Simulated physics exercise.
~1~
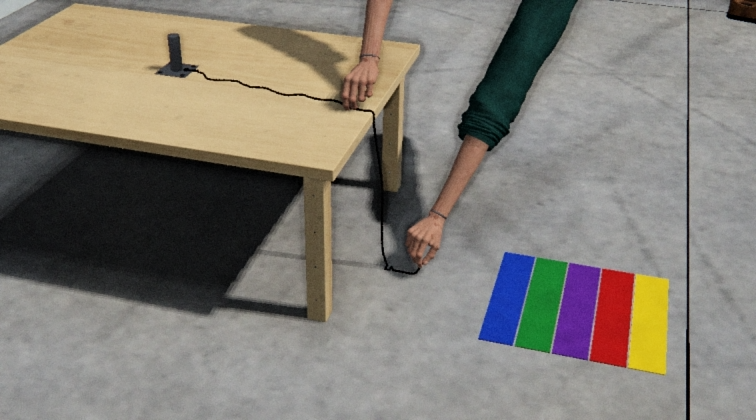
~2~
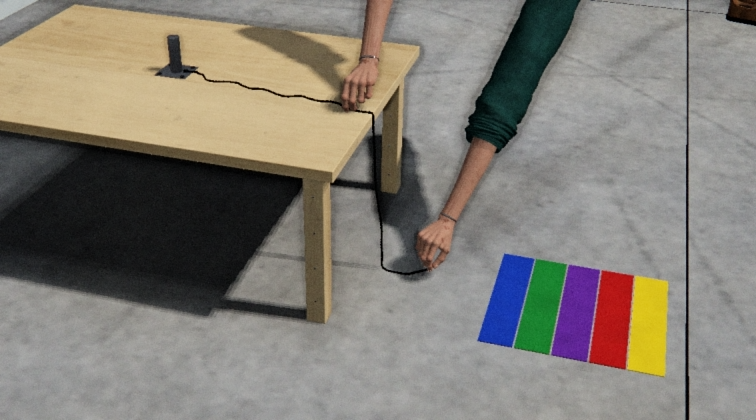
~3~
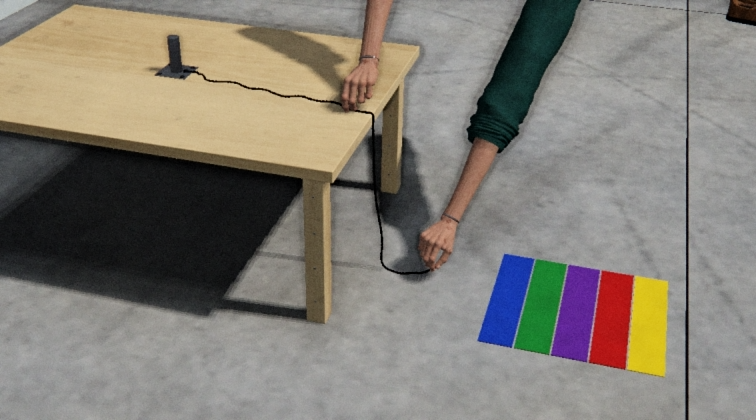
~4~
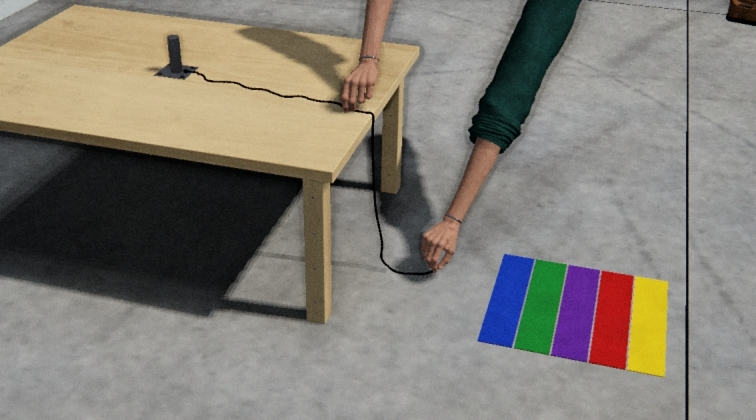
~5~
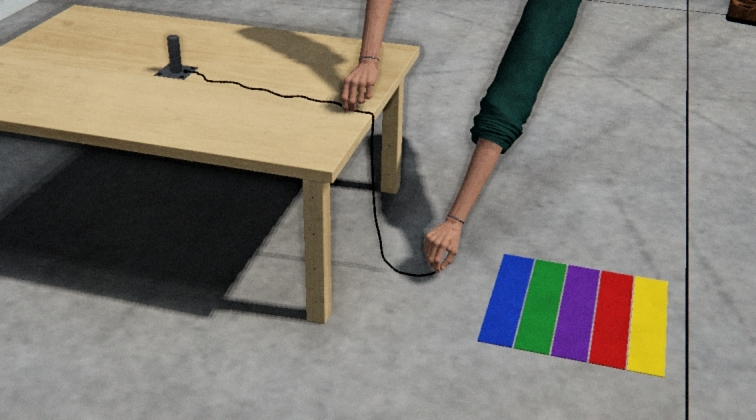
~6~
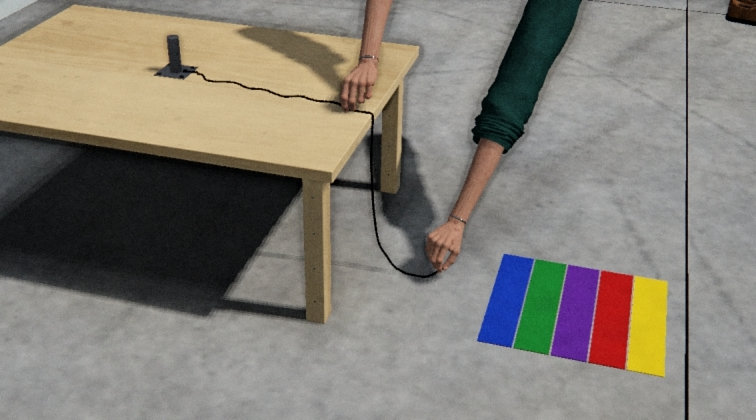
At home, a dark shoelace runs from a small post on a wooden bench over the edge to the floor, near five coloured strips. One hand pinches it at the bench edge and stays put, while the other, low by the floor, draws the lower end slightly right, quickly at first, then barely creeping.
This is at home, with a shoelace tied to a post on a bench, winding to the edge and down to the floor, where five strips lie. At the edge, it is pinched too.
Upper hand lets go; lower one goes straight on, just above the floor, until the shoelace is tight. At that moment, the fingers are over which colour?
Over the green one.
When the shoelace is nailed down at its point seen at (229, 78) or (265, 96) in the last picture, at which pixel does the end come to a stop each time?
First try near (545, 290), second near (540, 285).
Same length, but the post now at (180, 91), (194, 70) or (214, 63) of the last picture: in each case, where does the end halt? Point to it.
In order, the pixels are (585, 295), (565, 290) and (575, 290).
Early on, end near (473, 275); short of the strips.
Midway, end near (521, 283); over blue.
At the end of the slack, end near (549, 288); over green. The green one.
